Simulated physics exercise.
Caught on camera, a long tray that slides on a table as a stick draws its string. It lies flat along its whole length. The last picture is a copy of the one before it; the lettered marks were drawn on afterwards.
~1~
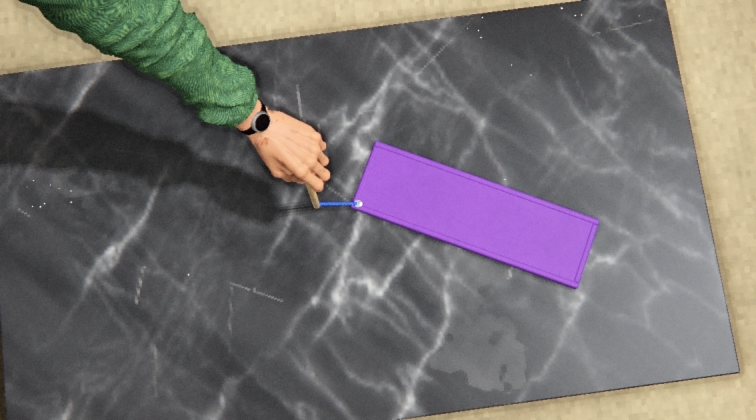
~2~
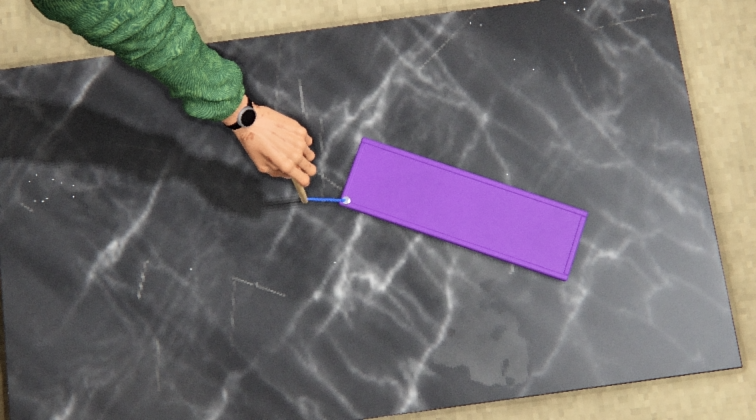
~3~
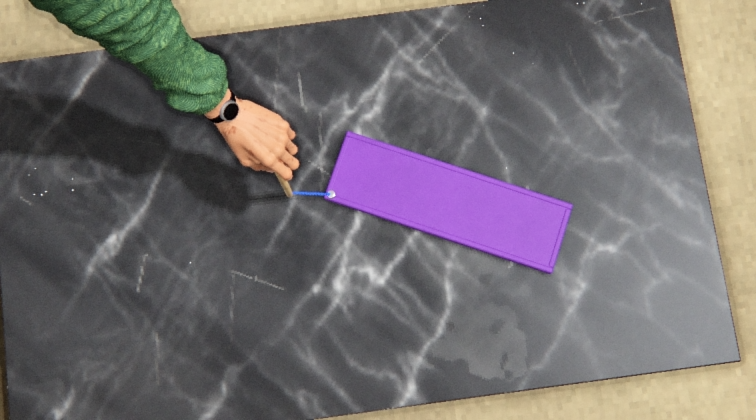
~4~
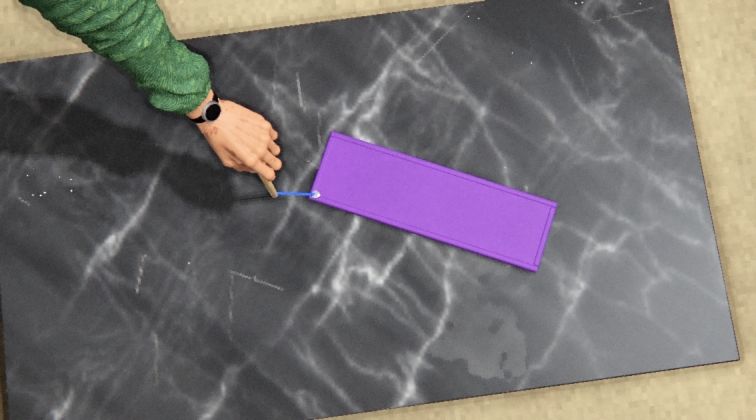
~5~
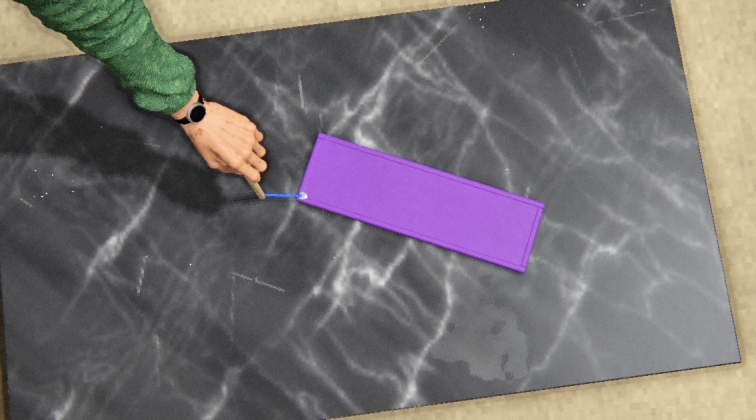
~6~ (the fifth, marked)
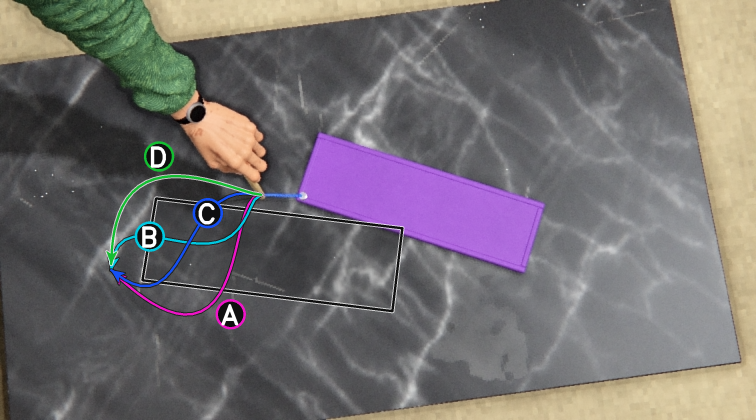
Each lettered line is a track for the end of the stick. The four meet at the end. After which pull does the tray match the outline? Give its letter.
Line A does it.
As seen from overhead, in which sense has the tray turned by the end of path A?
Anticlockwise.
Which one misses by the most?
That is D.
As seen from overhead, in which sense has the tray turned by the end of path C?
Anticlockwise.
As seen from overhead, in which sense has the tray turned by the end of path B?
It turns anticlockwise.
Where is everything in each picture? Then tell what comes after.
The first picture shows purple tray (475, 213).
The second picture shows purple tray (463, 208).
The third picture shows purple tray (448, 201).
The fourth picture shows purple tray (433, 201).
The fifth picture shows purple tray (420, 201).
On the marked copy, A from (261, 195) via (215, 301) to (113, 272); B from (261, 195) via (183, 242) to (111, 270); C from (261, 195) via (185, 249) to (111, 270); D from (261, 195) via (162, 177) to (111, 264); the outline at (273, 254).
Taking A. A third of the way, foot of the stick (231, 270), middle of the tray (382, 218).
Two thirds of the way, foot of the stick (171, 312), middle of the tray (321, 250).
When it is over, foot of the stick (112, 270), middle of the tray (272, 256); it lies in the outline.
As for the rest, B leaves its middle at (267, 229); C leaves its middle at (270, 237); D leaves its middle at (260, 210).
